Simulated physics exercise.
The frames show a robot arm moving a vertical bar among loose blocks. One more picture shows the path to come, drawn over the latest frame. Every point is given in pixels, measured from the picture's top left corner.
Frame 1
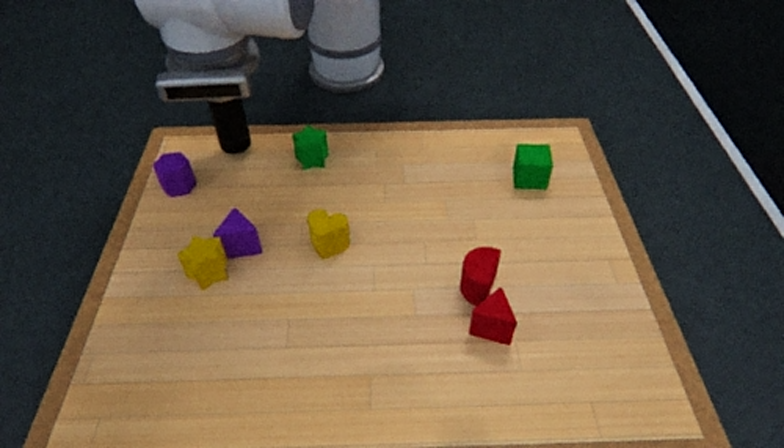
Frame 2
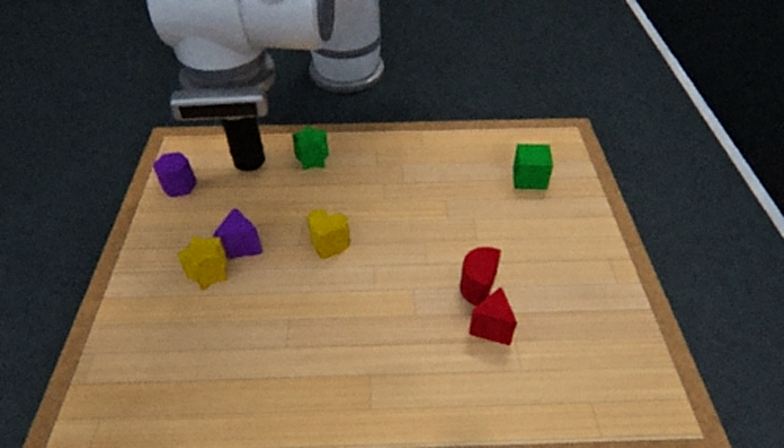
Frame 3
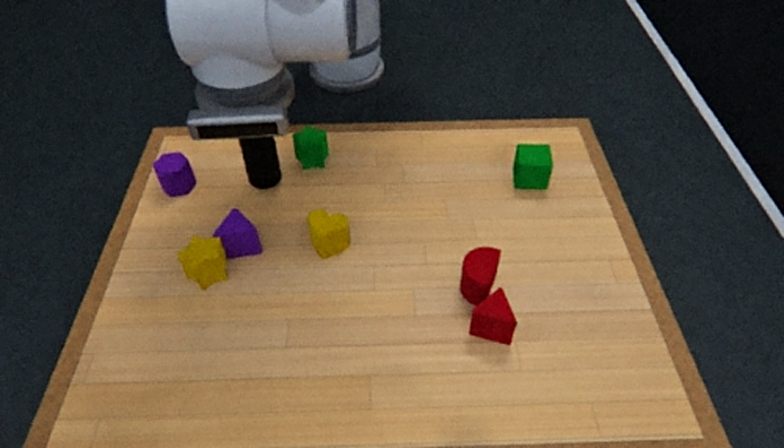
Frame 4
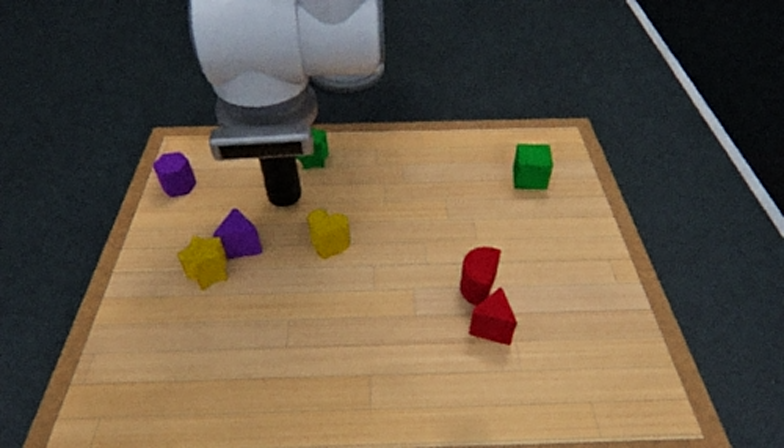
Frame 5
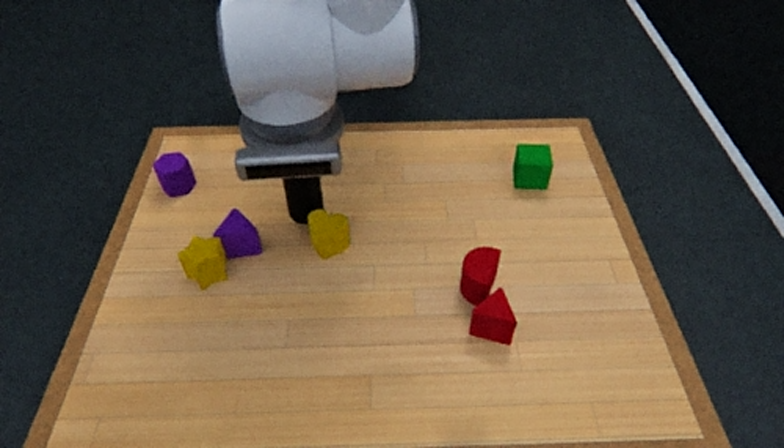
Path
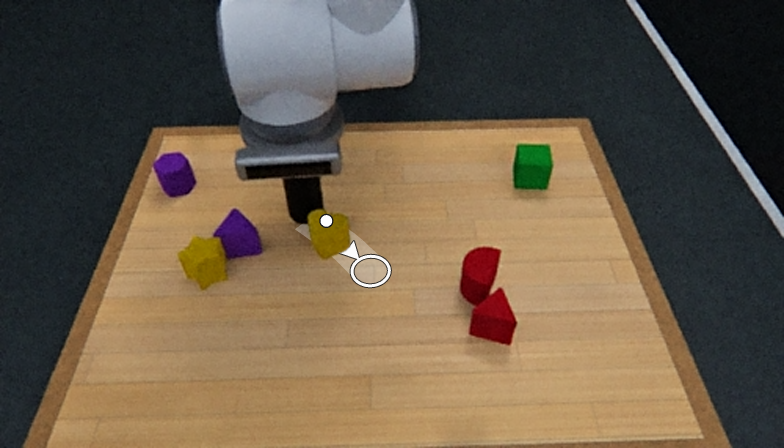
A white and grey robot arm holding a black vertical bar reaches over the far edge of a light wooden board on a dark floor, seen from above by a still camera. Purple and yellow blocks sit at left, a green one at the back on each side, and two red ones right of centre. The arm carries the bar steadily rightward and nearer, passing in front of the left green block and up beside the yellow heart, while the blocks stay still.
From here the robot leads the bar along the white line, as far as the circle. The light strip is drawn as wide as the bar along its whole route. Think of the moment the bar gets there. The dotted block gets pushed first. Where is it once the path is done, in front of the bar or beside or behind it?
It stays ahead.
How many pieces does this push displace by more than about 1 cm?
In total, one block gets moved by over 1 cm.
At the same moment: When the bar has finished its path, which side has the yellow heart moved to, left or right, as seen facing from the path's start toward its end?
Towards the right-hand side.
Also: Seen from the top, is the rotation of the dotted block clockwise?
Yes, that is how it ends up.
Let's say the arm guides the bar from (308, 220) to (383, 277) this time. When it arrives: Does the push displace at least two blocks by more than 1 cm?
No.
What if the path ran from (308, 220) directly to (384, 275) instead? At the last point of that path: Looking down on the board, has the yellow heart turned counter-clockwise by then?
Short answer: No.
The drawn path runs from (308, 220) through (341, 242) to (371, 271); the dot is on the yellow heart.
What follows on the original path. One third of the way, bar (329, 228); yellow heart (344, 237).
Two thirds of the way, bar (350, 245); yellow heart (360, 258), turned 30° clockwise.
At the end, bar (370, 264); purple three-sided block not moved; yellow heart (370, 281), turned 60° clockwise.
